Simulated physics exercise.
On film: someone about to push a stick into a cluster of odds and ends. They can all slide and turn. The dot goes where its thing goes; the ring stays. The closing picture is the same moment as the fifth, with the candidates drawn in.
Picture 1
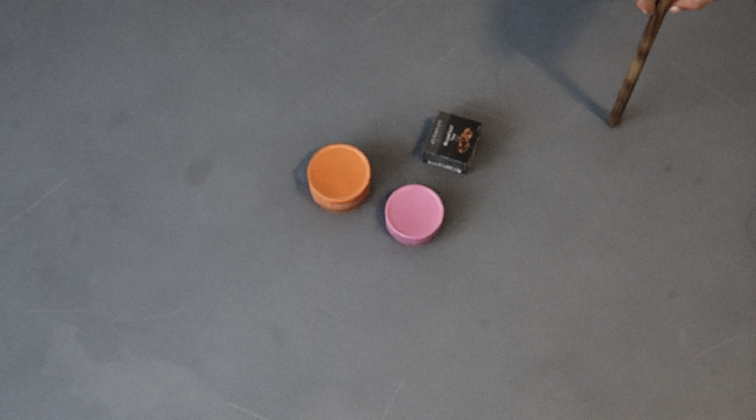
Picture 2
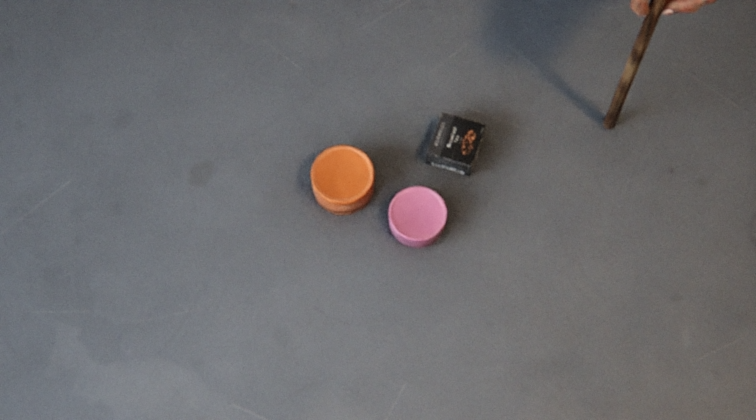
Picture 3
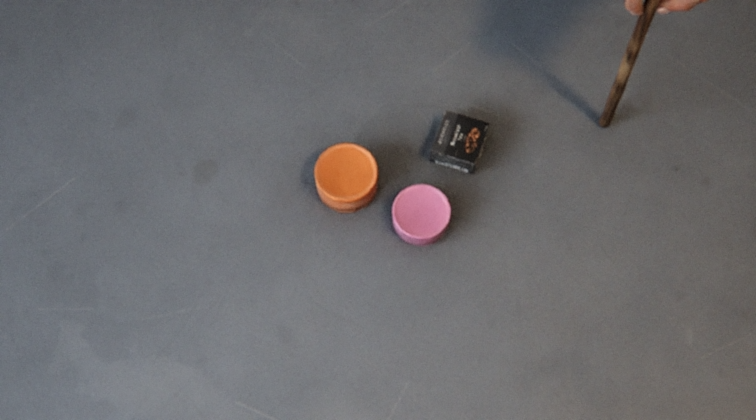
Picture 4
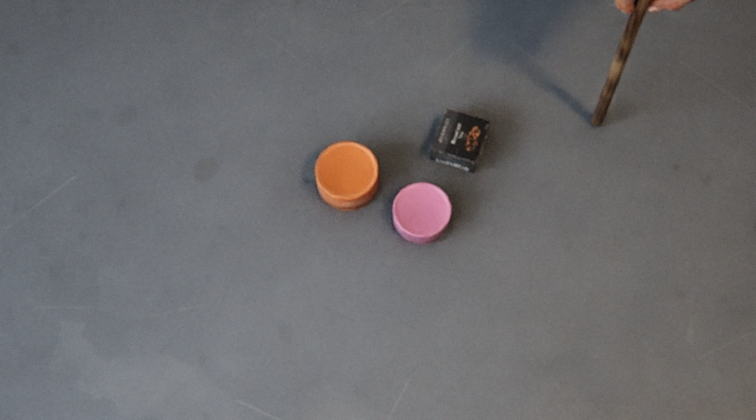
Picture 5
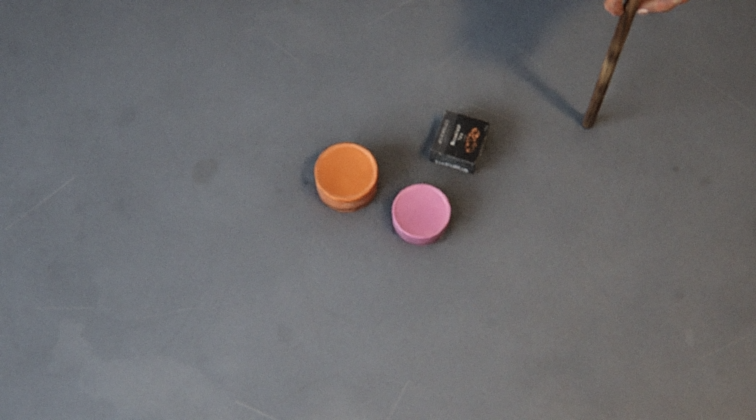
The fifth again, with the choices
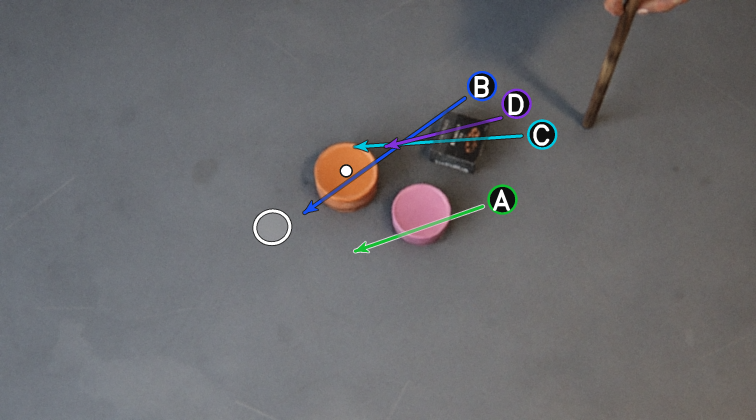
The footage shows an orange tub, a pink tub and a black packet grouped on a grey surface, while a hand at the upper right moves a dark stick slightly leftward, the objects staying almost still throughout.
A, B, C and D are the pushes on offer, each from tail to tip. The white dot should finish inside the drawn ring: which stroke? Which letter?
Push along B.
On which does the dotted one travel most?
That is B.
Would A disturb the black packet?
On that stroke, no.
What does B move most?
The orange tub.
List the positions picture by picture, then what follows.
Black packet (453, 142); pink tub (414, 216); orange tub (340, 178), in the first picture.
Orange tub (343, 180); black packet (456, 144), in the second picture.
Pink tub (421, 216); orange tub (347, 178), in the third picture.
Black packet (460, 141); pink tub (422, 214), in the fourth picture.
Orange tub (347, 177); black packet (460, 142); pink tub (421, 216), in the fifth picture.
On the marked copy, A from (483, 207) to (355, 251); B from (465, 98) to (304, 213); C from (521, 136) to (355, 147); D from (501, 118) to (386, 147); the ring at (272, 228); the white dot at (346, 171).
Following B. Soon after the start, foot of the stick (409, 139); orange tub (347, 178).
Later, foot of the stick (351, 181); orange tub (323, 197).
In the end, foot of the stick (304, 214); orange tub (278, 234); the dot on the orange tub is in the ring.
As for the rest, A leaves the dotted thing at (329, 165); C leaves the dotted thing at (313, 211); D leaves the dotted thing at (347, 178).
